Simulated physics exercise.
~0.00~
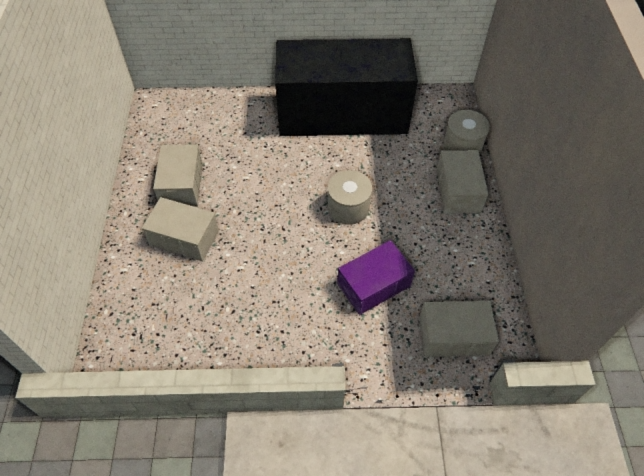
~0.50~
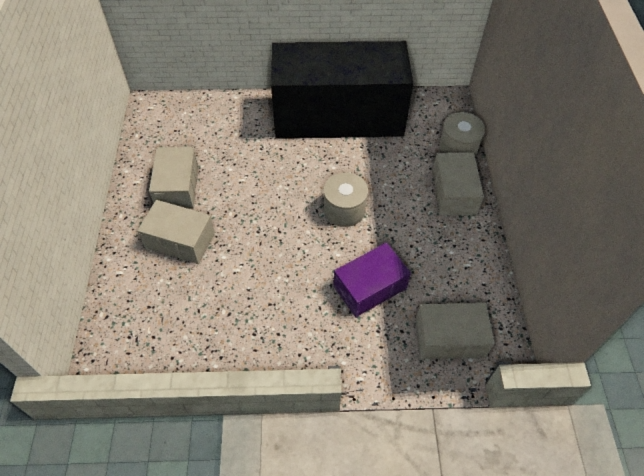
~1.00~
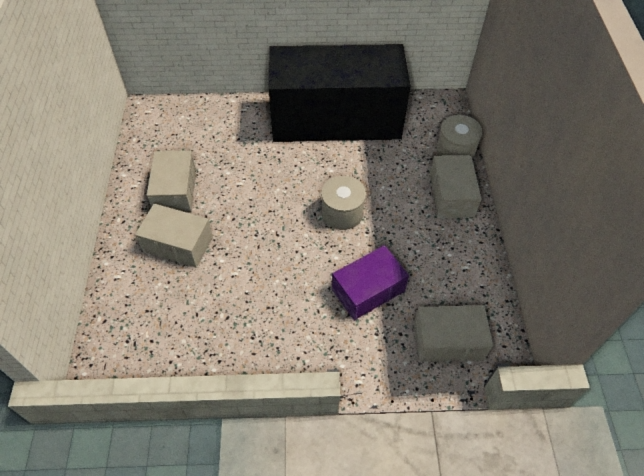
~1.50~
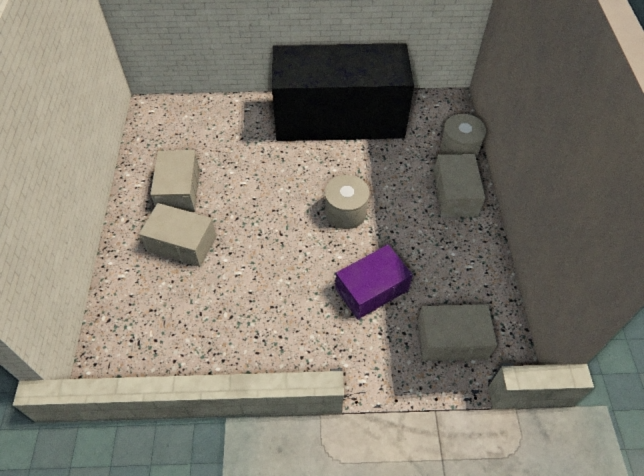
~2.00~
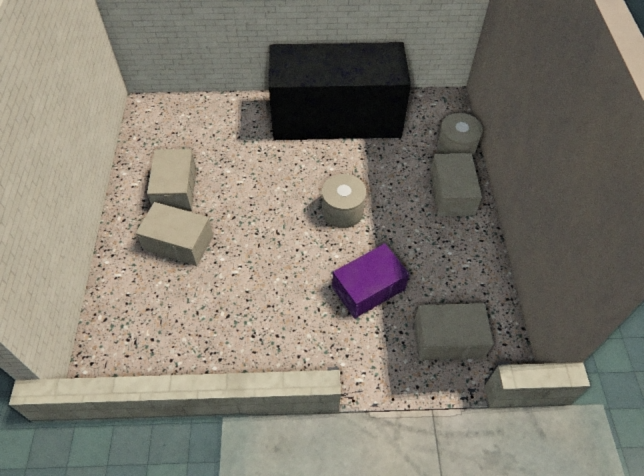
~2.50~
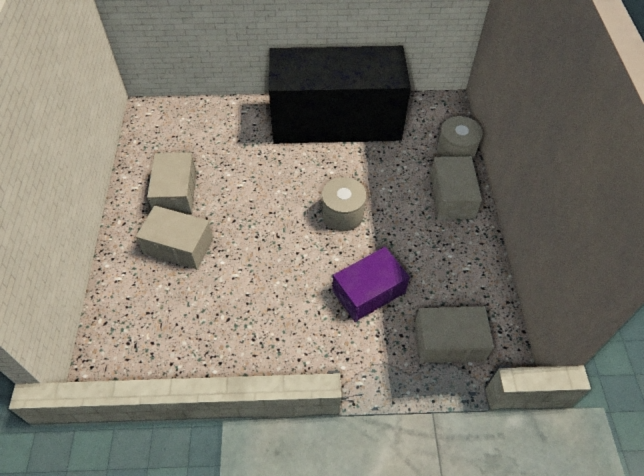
Purple crate and pale blocks resting motionless on a speckled floor beside a black box, the view shifting only very slightly.
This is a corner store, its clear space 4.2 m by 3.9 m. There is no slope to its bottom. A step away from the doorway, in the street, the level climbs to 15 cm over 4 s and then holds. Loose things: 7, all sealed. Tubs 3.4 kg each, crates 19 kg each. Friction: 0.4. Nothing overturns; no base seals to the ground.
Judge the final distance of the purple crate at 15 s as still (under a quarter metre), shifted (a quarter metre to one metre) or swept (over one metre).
Is swept away.
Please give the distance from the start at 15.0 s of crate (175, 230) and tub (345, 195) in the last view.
The first is 50 cm from its start, the second 120 cm.
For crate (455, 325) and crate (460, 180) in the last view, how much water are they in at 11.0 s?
I'd estimate 9 cm for the first and 8 cm for the second.
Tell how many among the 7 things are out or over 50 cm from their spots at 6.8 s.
That would be 2.
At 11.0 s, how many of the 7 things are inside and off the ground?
That would be 4 of them.
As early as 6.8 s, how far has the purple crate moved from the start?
Roughly 60 centimetres by that point.
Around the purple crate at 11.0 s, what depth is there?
Around 6 cm.
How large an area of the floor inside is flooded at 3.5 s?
1.0 m2.
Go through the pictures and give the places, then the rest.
The purple crate at (376, 269), on the bottom; water covers 0.0 m2; 0 of 7 have shifted, in the first picture.
The purple crate at (372, 272), on the bottom; 0.0 m2 under water; 0 of 7 have shifted, in the second picture.
The purple crate at (371, 274) rests on the ground; water covers 0.0 m2; 0 of 7 have shifted, in the third picture.
The purple crate at (374, 274) rests on the ground; water covers 0.0 m2; 0 of 7 have shifted, in the fourth picture.
The purple crate at (371, 273), on the bottom; 0.0 m2 under water; 0 of 7 have shifted, in the fifth picture.
The purple crate at (371, 276) rests on the ground; water covers 0.2 m2; 0 of 7 have shifted, in the sixth picture.
After 3.5 s the purple crate is near (371, 276), 0.0 m from its start, aground; 0 afloat.
After 6.8 s the purple crate is near (350, 229), 0.6 m from its start, aground; 1 afloat.
After 11.0 s the purple crate is near (339, 209), 0.8 m from its start, aground; 4 afloat.
After 15.0 s the purple crate is near (243, 172), 1.8 m from its start, afloat; 6 afloat.
